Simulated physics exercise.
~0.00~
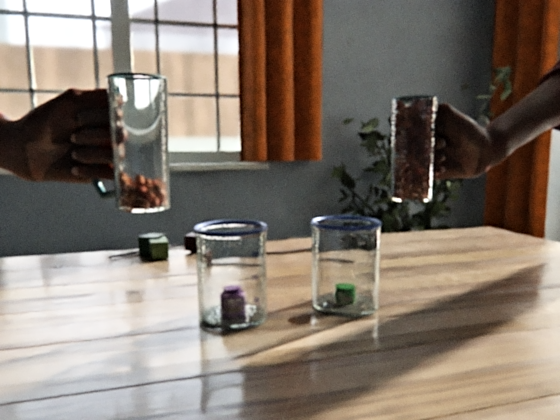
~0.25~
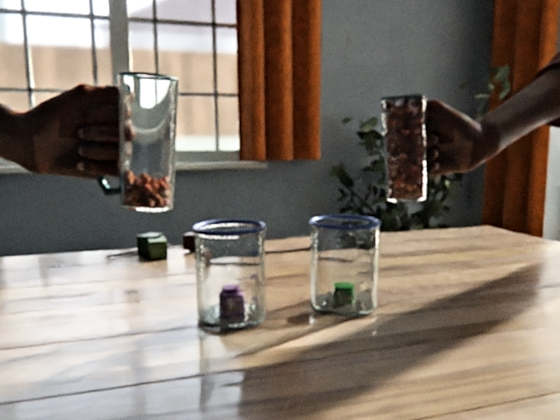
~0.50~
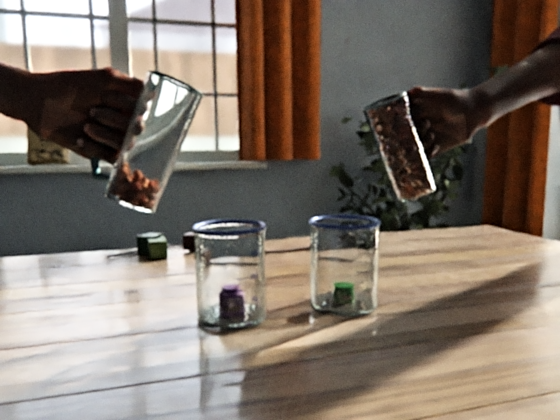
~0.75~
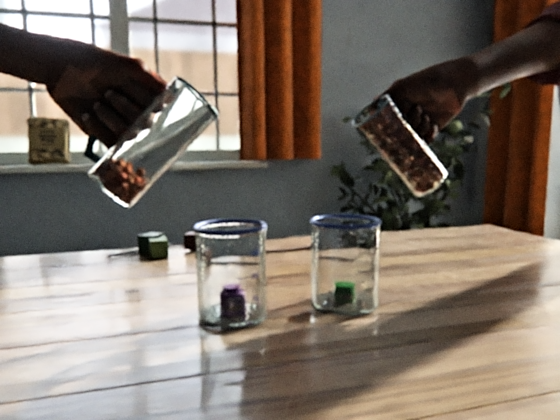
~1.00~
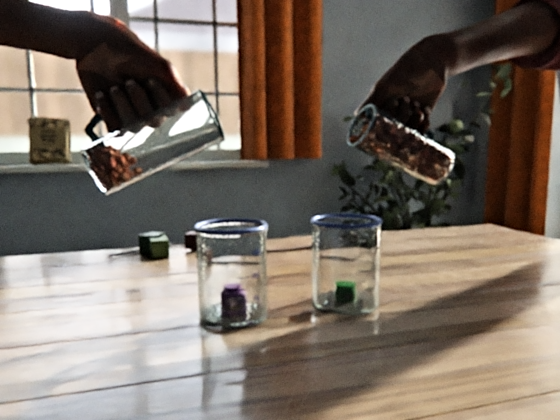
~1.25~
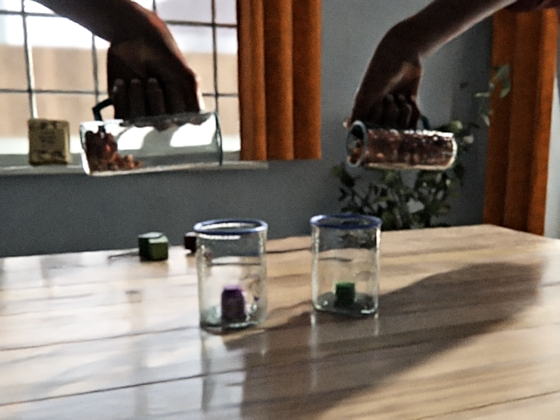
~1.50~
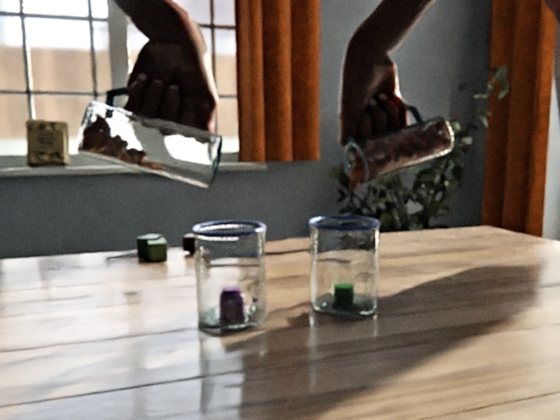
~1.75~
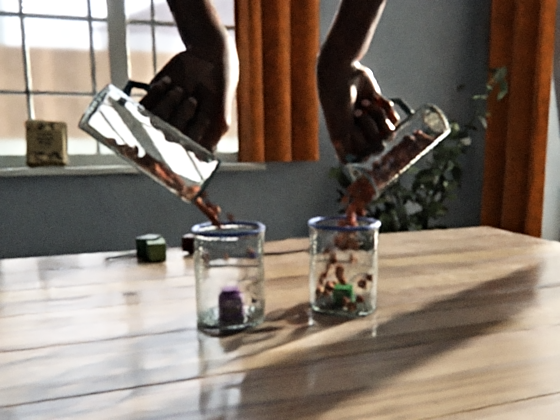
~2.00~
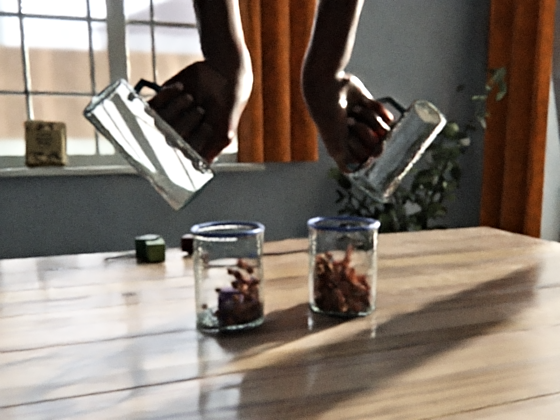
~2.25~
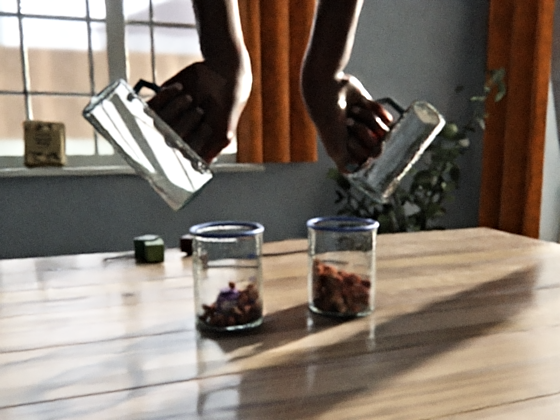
Two hands tipped glass cups of small reddish-brown pieces over two clear glasses on a wooden table, pouring everything in, until the green object on the right was buried while the purple one on the left still poked out of its lower pile.
